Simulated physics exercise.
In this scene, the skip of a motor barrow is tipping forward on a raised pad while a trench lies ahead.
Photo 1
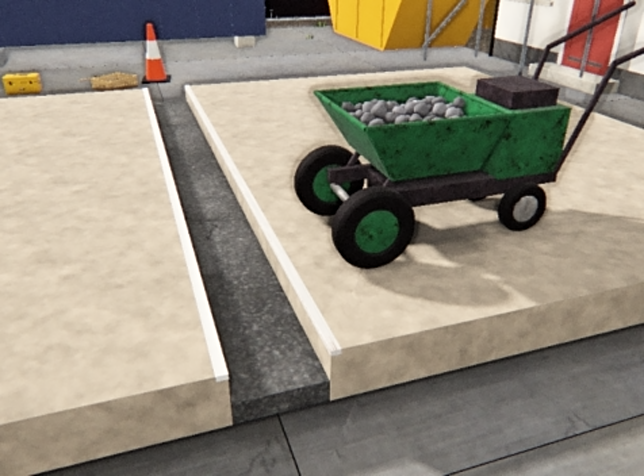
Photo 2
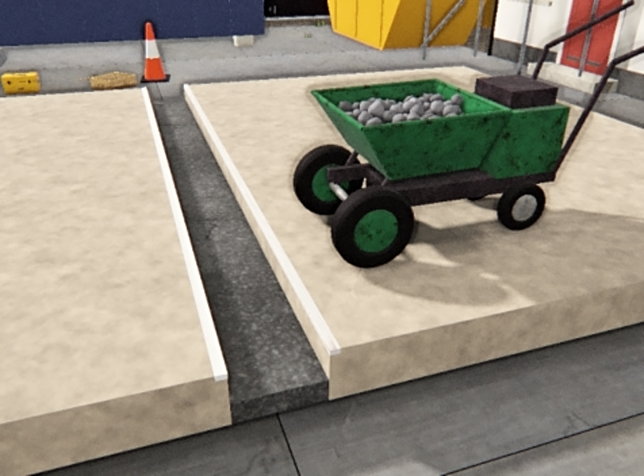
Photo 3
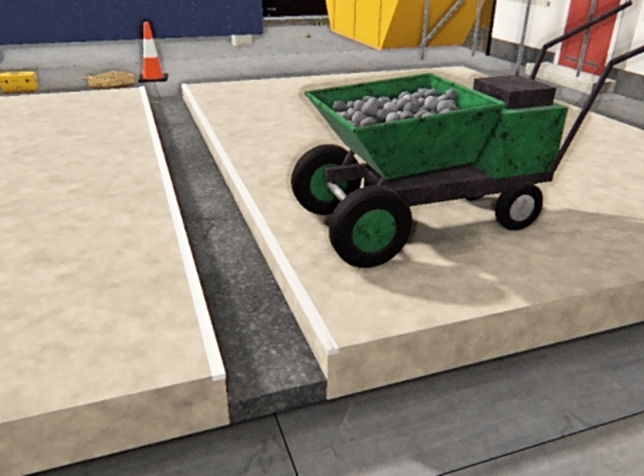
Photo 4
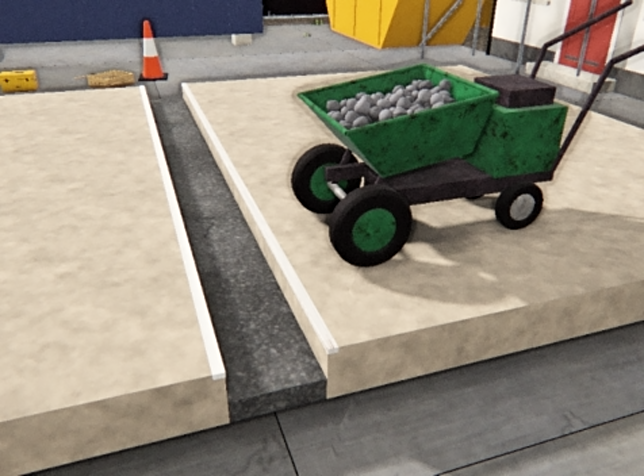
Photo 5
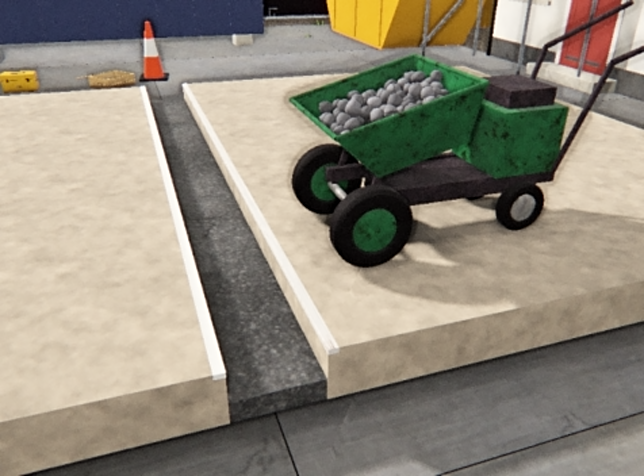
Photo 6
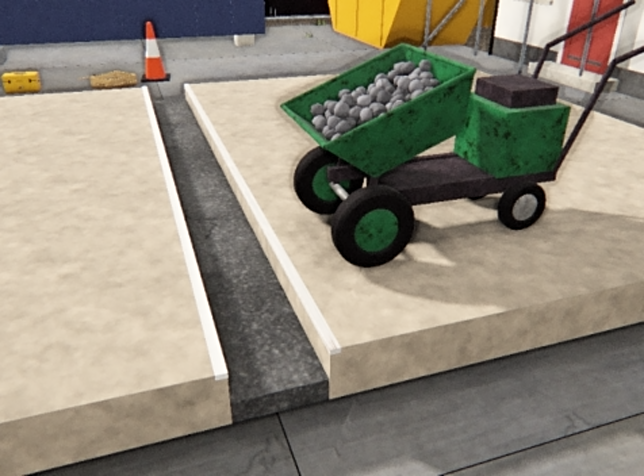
Green skip of a motor barrow loaded with round grey cobbles tilting forward to the left on a raised pad beside a trench.
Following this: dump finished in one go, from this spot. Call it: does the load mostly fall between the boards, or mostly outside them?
It mostly falls between the boards.
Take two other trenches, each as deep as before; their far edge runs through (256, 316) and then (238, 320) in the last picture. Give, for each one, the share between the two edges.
The first try comes out at 30 percent and the second at 60 percent.
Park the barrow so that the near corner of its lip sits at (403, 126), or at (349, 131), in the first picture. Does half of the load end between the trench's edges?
Position 1 exceeds half; position 2 exceeds half.
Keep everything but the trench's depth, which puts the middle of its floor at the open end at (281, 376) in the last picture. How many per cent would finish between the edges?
It works out to some 80 percent.
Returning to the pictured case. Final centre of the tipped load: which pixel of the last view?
Once it all stops, the middle lies near (224, 267).
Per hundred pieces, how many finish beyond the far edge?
Around 10 %.
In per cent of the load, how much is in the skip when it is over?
Estimate: 0 %, roughly.
Just after the last frame, skip tipped steeply; every one in the skip.
A moment on, skip tipped right over; roughly two thirds in the skip; roughly a third in or heaped over the trench; just a few beyond it; just a few falling.
Further on, skip tipped right over; the larger part in or heaped over the trench; about a tenth beyond it.
When it is over, skip tipped right over; the larger part in or heaped over the trench; about a tenth beyond it.
